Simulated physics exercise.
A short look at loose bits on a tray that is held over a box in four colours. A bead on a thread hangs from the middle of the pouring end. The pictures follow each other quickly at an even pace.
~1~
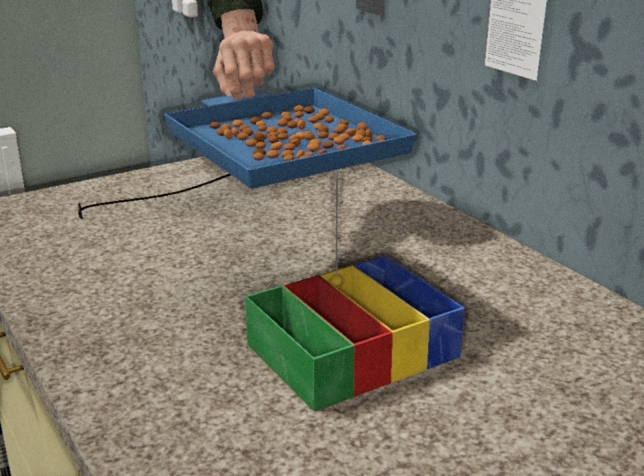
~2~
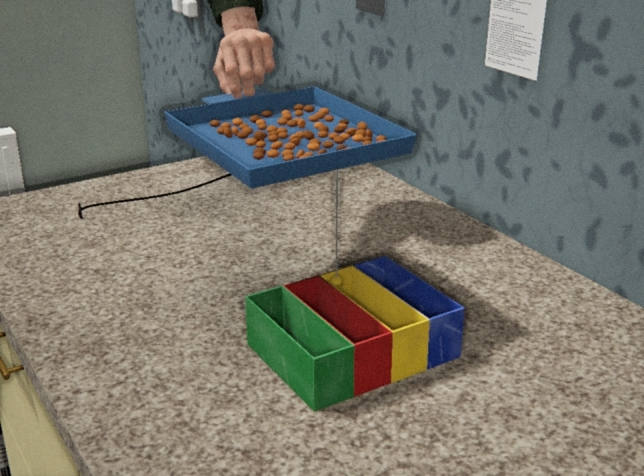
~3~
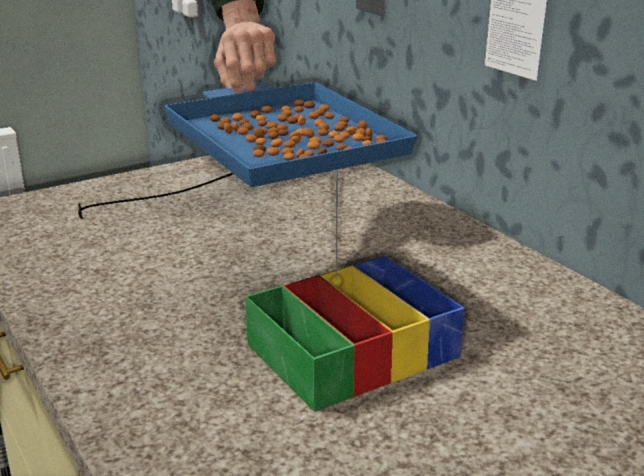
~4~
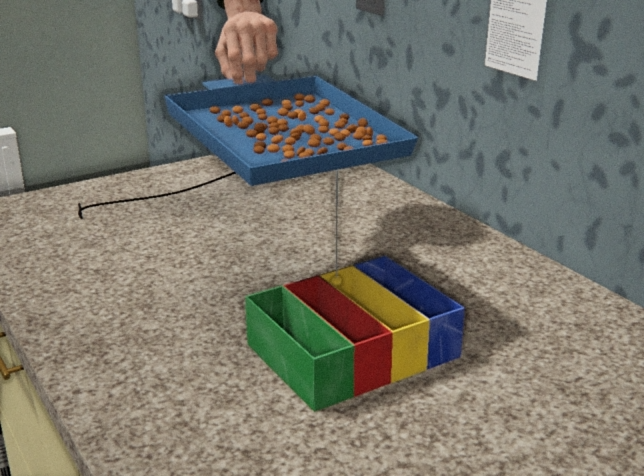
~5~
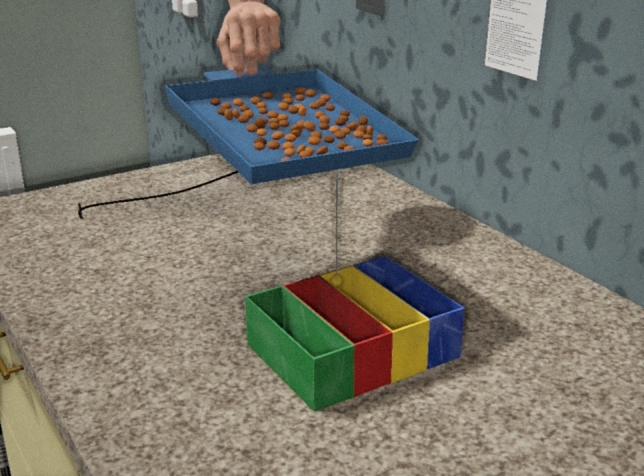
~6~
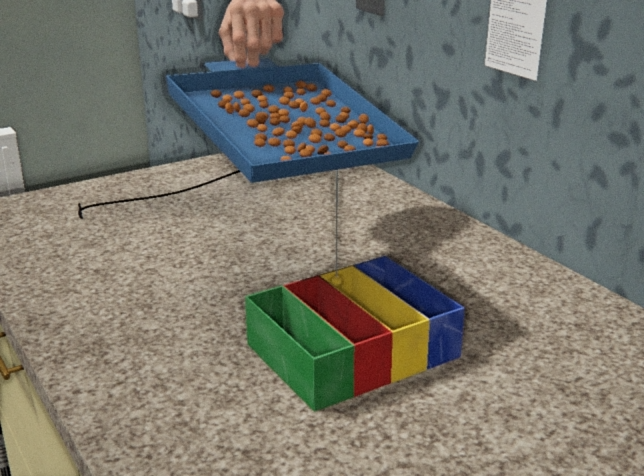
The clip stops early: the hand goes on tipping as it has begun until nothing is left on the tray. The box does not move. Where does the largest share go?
Most goes to the blue cell.
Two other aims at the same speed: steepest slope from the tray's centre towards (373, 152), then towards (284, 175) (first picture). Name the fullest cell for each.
At the first place the blue one, at the second green.
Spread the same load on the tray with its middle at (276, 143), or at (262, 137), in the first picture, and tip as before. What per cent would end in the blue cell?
About 50 and 40 per cent.
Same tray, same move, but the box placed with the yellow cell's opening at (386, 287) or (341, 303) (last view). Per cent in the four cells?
About 90 and 30 per cent.
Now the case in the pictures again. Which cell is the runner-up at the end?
Next in line is the cell in yellow.
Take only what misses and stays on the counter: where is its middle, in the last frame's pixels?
Around (462, 316).
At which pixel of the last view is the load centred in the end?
Near (411, 334).
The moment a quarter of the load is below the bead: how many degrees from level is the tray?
At about 105°.
Soon after the last picture, tray tipped steeply; all on the tray.
A little later, tray tipped right over; most on the tray; a small part falling or outside the box.
Later still, tray tipped past a quarter turn; about two thirds in the blue cell; about a quarter in the yellow cell; a stray few in the red cell; a stray few in the green cell; a small part falling or outside the box.
At rest, tray tipped past a quarter turn; about two thirds in the blue cell; about a quarter in the yellow cell; a stray few in the red cell; a stray few in the green cell; a small part outside the box.
